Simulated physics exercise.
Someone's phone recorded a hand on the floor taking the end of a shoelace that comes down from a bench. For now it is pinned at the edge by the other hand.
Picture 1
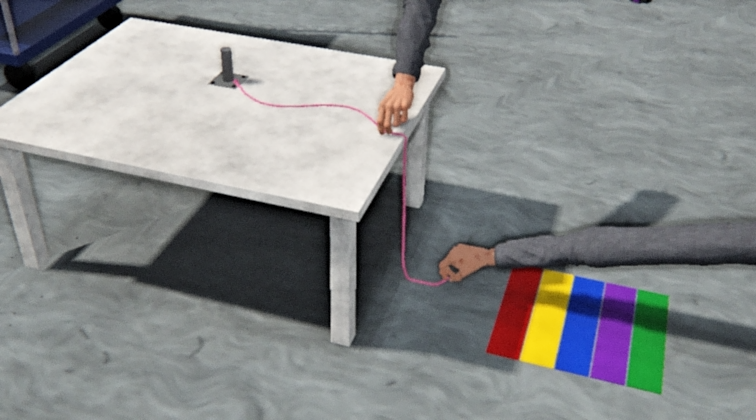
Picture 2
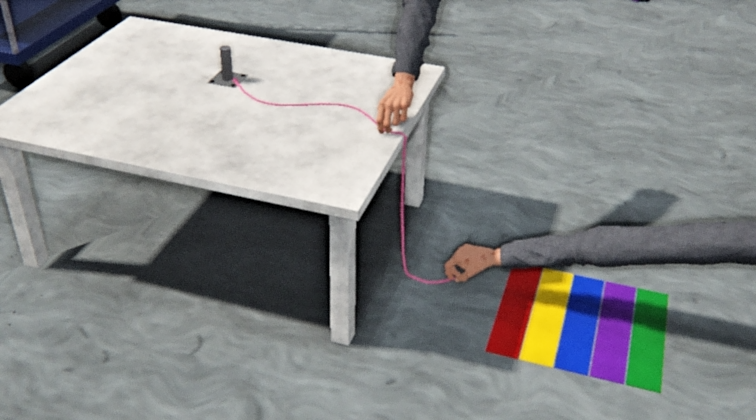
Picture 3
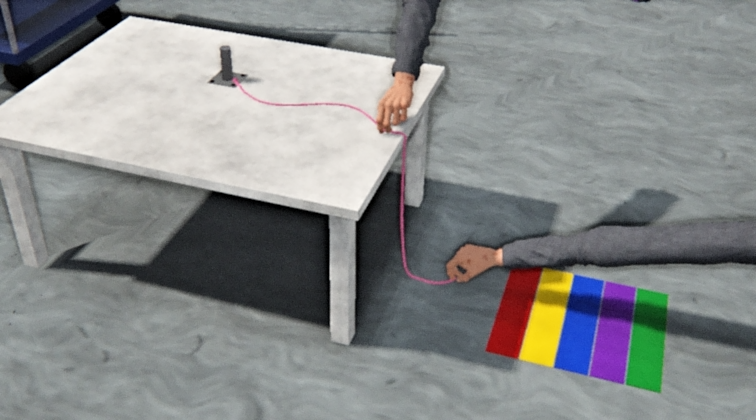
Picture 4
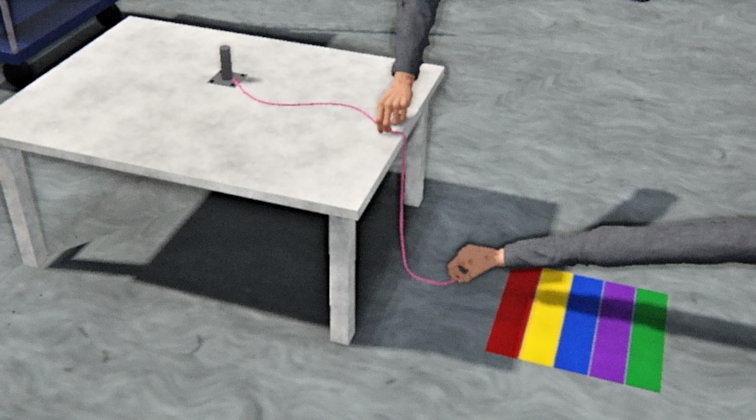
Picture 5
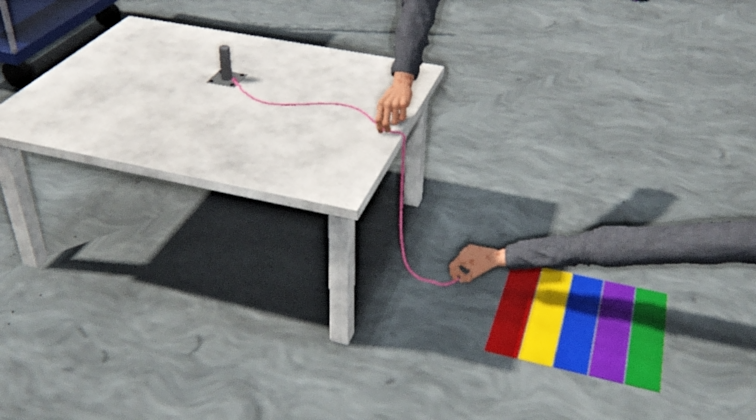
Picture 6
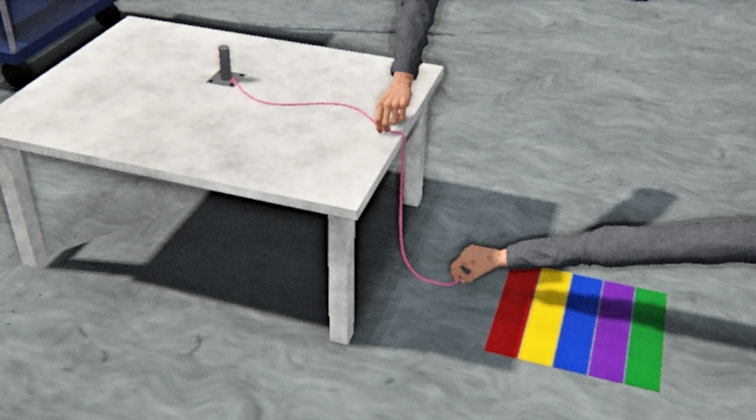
At a pale bench on a grey floor, one hand pinned a pink shoelace at the edge while another hand, low beside some coloured stripes, held its end and barely shifted to the right.
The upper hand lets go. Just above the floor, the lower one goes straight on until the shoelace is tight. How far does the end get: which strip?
As far as the blue strip.
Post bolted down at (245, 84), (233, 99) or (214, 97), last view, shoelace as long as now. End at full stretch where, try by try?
Results per try: (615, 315); (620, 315); (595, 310).
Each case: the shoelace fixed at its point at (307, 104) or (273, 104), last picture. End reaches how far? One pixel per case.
Approximately (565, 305) and (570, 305), respectively.
A little later, end near (531, 295); over red.
Next, end near (565, 302); over yellow.
When it is tight, end near (584, 306); over blue. It halts on the blue strip.
